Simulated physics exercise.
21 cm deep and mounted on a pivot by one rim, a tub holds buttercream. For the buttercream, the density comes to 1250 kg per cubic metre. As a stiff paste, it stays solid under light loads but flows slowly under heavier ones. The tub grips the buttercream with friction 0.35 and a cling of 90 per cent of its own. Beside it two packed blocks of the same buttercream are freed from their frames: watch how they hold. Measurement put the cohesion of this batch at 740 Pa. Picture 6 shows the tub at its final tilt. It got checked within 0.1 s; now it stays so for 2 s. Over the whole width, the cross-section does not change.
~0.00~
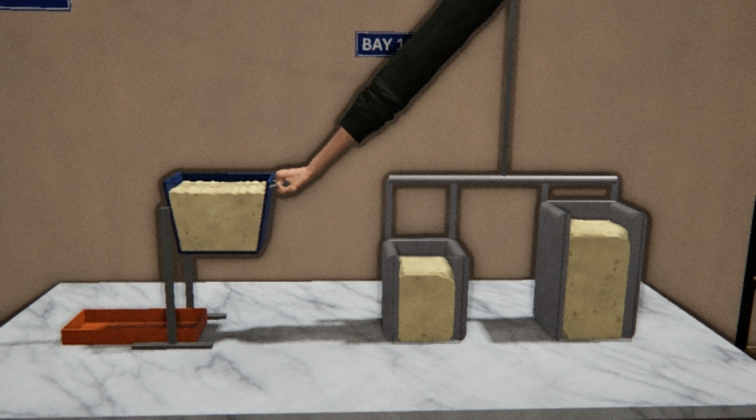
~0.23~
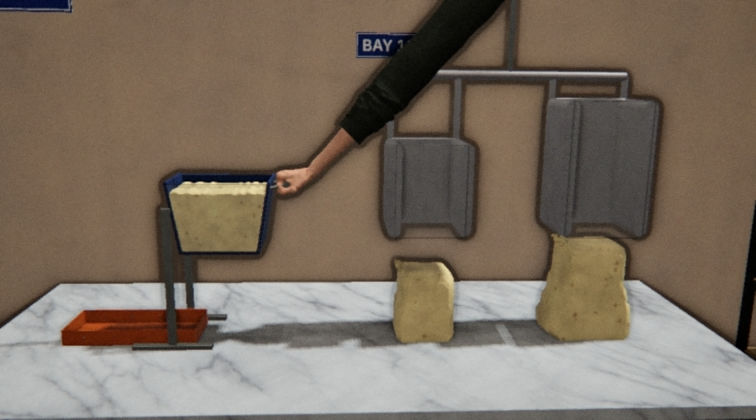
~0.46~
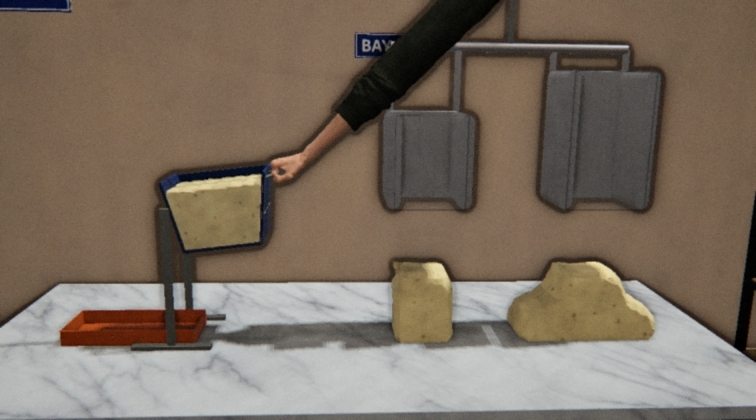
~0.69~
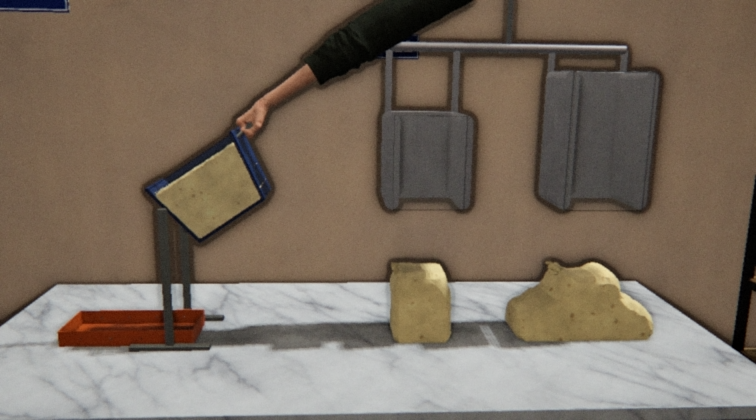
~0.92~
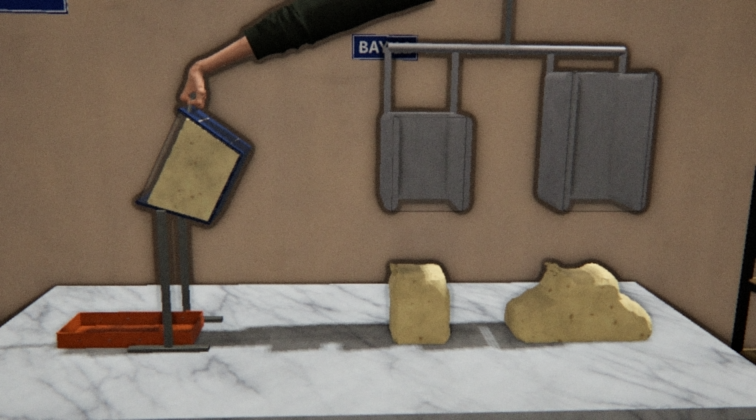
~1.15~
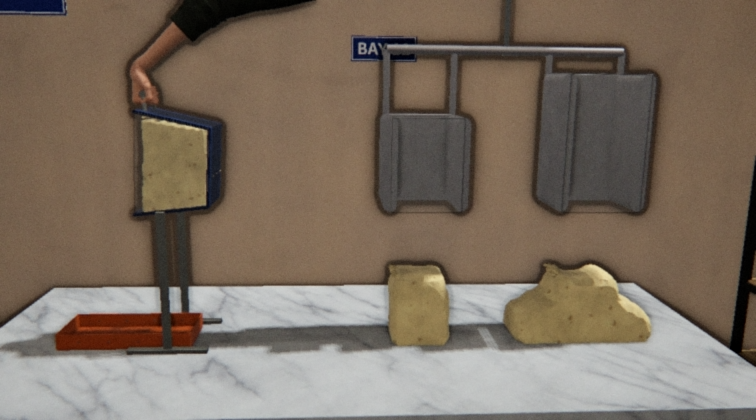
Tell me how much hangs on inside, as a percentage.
Near 49 %.
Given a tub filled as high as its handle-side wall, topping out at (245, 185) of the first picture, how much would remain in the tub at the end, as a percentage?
That would leave about 100 % in the tub.
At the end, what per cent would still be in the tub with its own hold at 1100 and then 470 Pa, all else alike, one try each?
It'd be some 100 percent the first time and some 35 percent the second.
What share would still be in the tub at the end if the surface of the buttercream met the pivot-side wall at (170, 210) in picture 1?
I'd put it close to 100 in a hundred.
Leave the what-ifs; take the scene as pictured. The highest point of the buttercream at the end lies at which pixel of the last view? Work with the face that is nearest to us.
I'd point to somewhere around (189, 169).
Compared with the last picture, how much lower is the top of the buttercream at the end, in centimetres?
Roughly 14 cm.
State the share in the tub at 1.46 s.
Some 85 per cent.
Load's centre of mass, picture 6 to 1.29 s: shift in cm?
Around 2 cm.
After 1.29 s, the tub is at 87 degrees and holds 100 %.
After 1.46 s, the tub is at 87 degrees and holds 85 %.
After 1.63 s, the tub is at 87 degrees and holds 64 %.
After 1.80 s, the tub is at 87 degrees and holds 51 %.
After 3.15 s, the tub is at 87 degrees and holds 49 %.
